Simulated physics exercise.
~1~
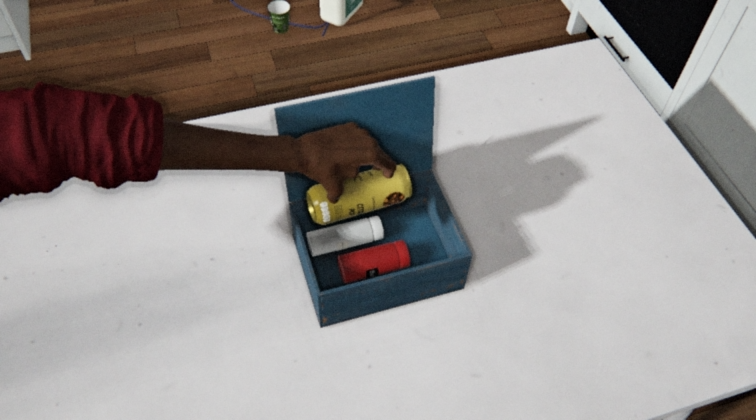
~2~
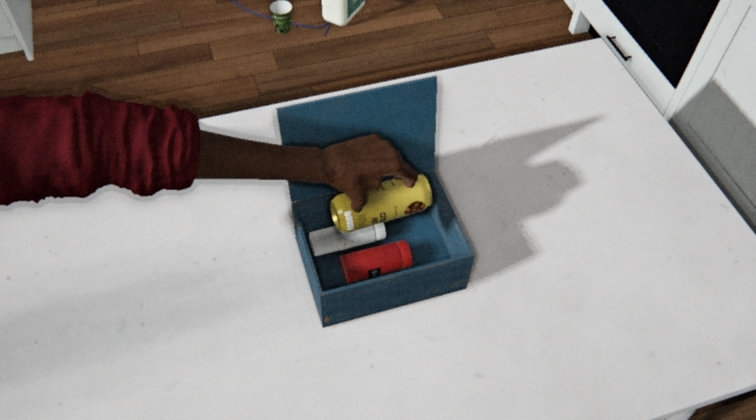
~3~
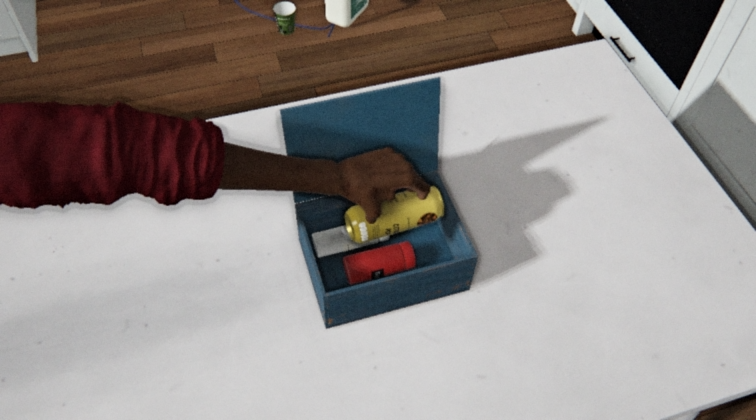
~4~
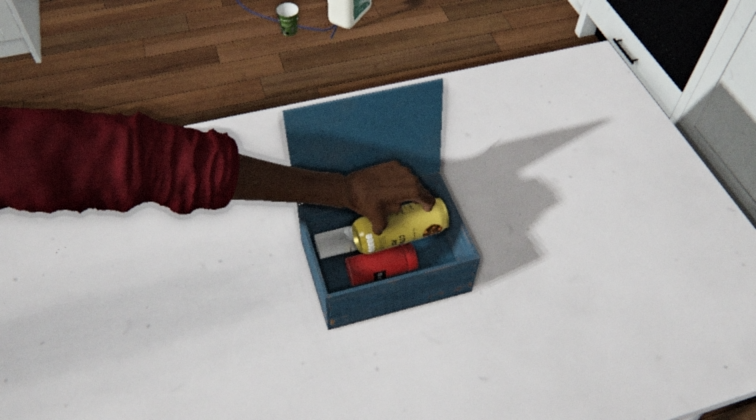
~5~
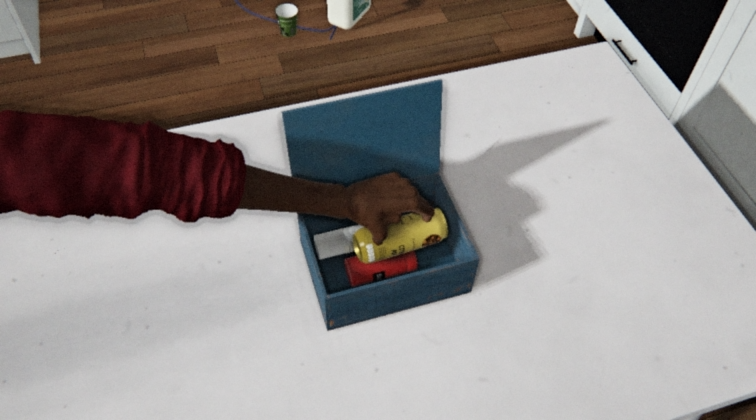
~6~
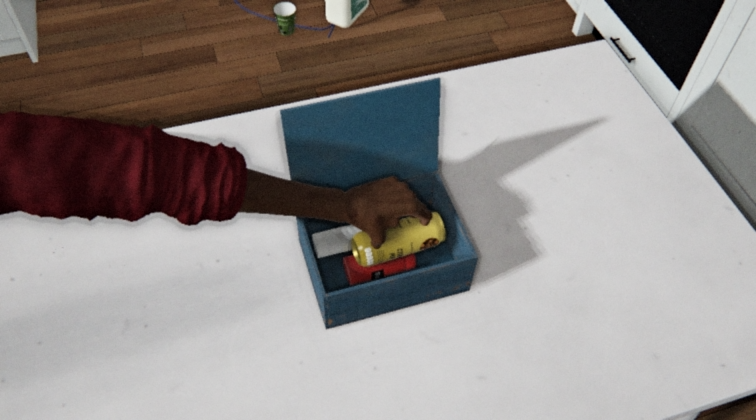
The clip shows a hand in a red sleeve holding a yellow can above an open blue box containing a white cylinder and a red one, then moving it slightly right and lowering it into the box, still gripping it.
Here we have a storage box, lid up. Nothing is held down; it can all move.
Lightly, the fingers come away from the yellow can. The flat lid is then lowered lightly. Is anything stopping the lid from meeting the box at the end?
No - looks to me like the lid isn't kept from shutting.
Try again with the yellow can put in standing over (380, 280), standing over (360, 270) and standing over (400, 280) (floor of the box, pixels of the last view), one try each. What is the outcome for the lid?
Well, first time it won't go down, second time it won't go down, and third time it won't go down.
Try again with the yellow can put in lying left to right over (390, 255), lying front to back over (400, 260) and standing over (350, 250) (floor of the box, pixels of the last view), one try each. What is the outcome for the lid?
The first time it goes down completely, the next time it goes down completely, and the last time it is kept open.
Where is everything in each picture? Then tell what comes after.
The first frame shows on its way; yellow can (359, 194); white shaker (345, 236).
The second frame shows on its way; yellow can (381, 203); white shaker (348, 236).
The third frame shows on its way; yellow can (394, 214).
The fourth frame shows on its way; yellow can (400, 226).
The fifth frame shows on its way; yellow can (400, 235).
The sixth frame shows put in, still held; yellow can (398, 239).
Then, 1.30 s past the last view, lid 78° above the rim; yellow can displaced about its own width near (389, 228).
Then, 1.90 s past the last view, lid 32° above the rim; yellow can displaced about its own width near (389, 229).
Finally, lid shut; moved from the start, yellow can; the other 2 still in place. Final places as the last picture's camera would see them, yellow can near (388, 227).
